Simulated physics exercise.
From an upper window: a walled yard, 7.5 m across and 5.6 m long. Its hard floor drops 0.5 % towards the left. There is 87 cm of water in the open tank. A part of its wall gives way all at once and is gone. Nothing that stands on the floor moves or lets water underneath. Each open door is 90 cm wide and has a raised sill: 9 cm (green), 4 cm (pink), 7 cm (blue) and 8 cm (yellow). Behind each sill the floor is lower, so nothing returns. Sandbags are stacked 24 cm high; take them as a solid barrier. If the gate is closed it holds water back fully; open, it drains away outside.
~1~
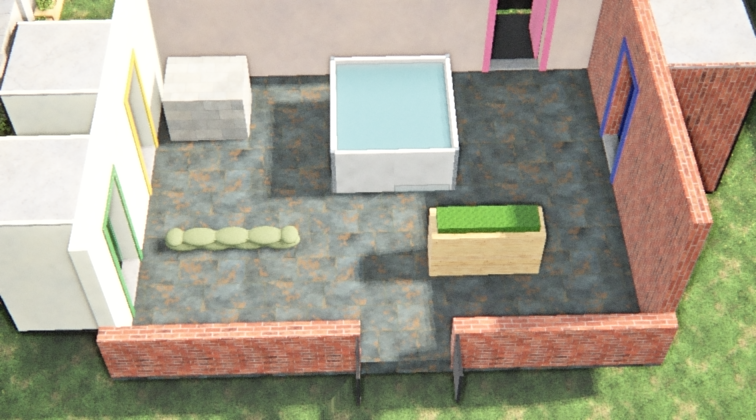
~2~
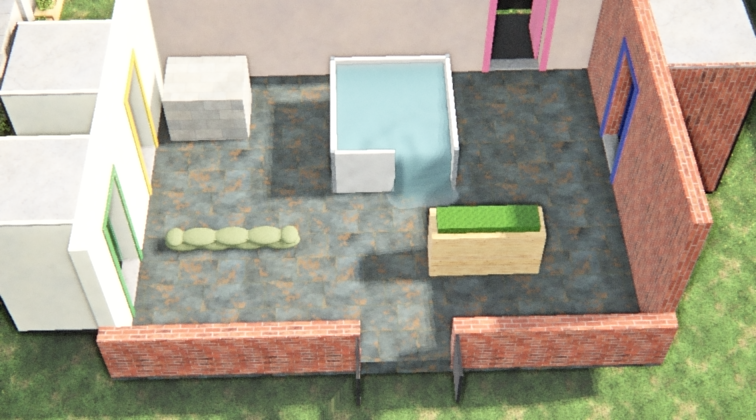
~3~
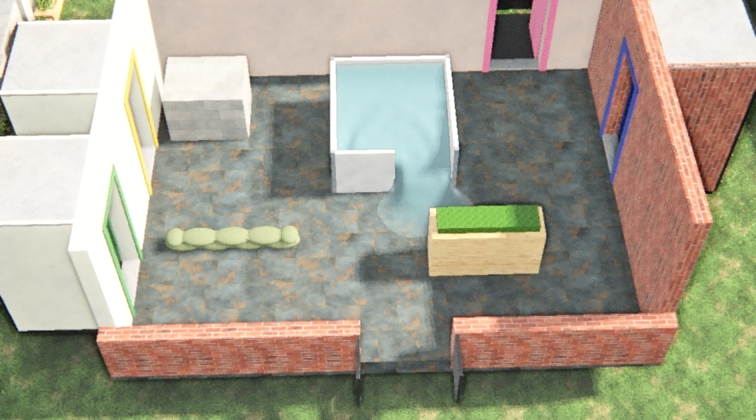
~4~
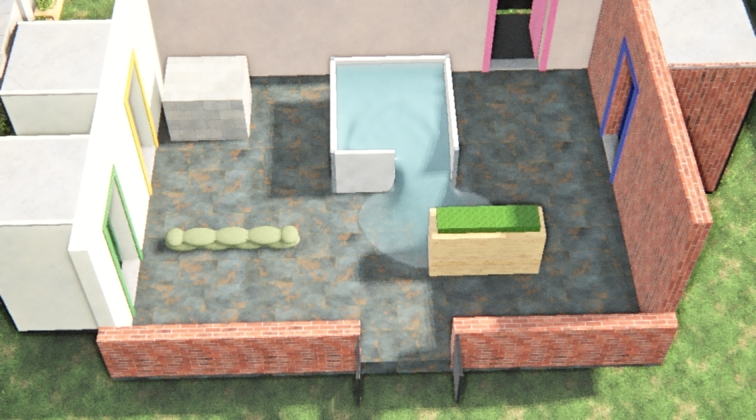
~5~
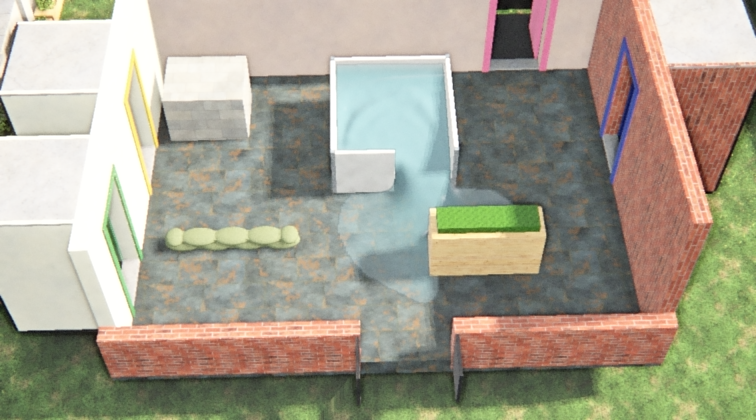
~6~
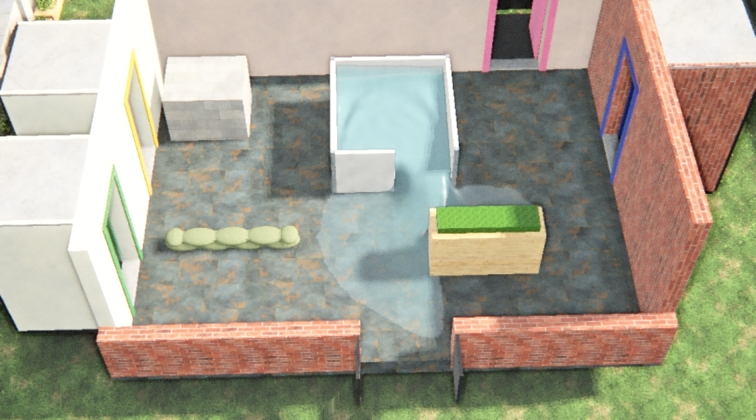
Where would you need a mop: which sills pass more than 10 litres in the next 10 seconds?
Within that time: At the green door it goes over the limit; at the pink door it goes over the limit; at the blue door it goes over the limit; at the yellow door it stays under the limit.
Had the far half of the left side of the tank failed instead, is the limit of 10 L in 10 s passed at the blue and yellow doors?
Against that limit: Blue not over, yellow over.
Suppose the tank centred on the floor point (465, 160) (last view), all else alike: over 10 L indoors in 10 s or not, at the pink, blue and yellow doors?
Against that limit: Pink above, blue under, yellow over.
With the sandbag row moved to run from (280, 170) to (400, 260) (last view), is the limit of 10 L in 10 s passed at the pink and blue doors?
Against that limit: Pink past it, blue over.
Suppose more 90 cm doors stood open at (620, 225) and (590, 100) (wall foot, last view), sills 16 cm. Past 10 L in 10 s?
In that order: Above, under.
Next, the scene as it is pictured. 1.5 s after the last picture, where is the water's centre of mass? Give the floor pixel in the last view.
Near (413, 188).
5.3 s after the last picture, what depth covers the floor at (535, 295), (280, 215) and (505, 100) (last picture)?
Roughly 4, 0 and 6 cm, in turn.
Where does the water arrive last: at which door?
Last comes the yellow one.
Then, 0.7 s after the last picture water covers 25 % of the floor and is deepest (56 cm) near (445, 244); green door not reached, pink door not reached, blue door not reached, yellow door not reached.
Then, 1.5 s after the last picture water covers 35 % of the floor and is deepest (42 cm) near (445, 244); green door not reached, pink door not reached, blue door 16 cm at the sill, 4 L in, yellow door not reached.
Then, 2.8 s after the last picture water covers 55 % of the floor and is deepest (32 cm) near (445, 244); green door 18 cm at the sill, 14 L in, pink door 9 cm at the sill, 3 L in, blue door 12 cm at the sill, 38 L in, yellow door not reached.
Then, 5.3 s after the last picture water covers 80 % of the floor and is deepest (18 cm) near (445, 244); green door 14 cm at the sill, 68 L in, pink door 9 cm at the sill, 54 L in, blue door 8 cm at the sill, 60 L in, yellow door 4 cm at the sill, 0 L in.
Then, 9.3 s after the last picture water covers 95 % of the floor and is deepest (14 cm) near (161, 115); green door 12 cm at the sill, 108 L in, pink door 6 cm at the sill, 93 L in, blue door 5 cm at the sill, 62 L in, yellow door 6 cm at the sill, 0 L in.
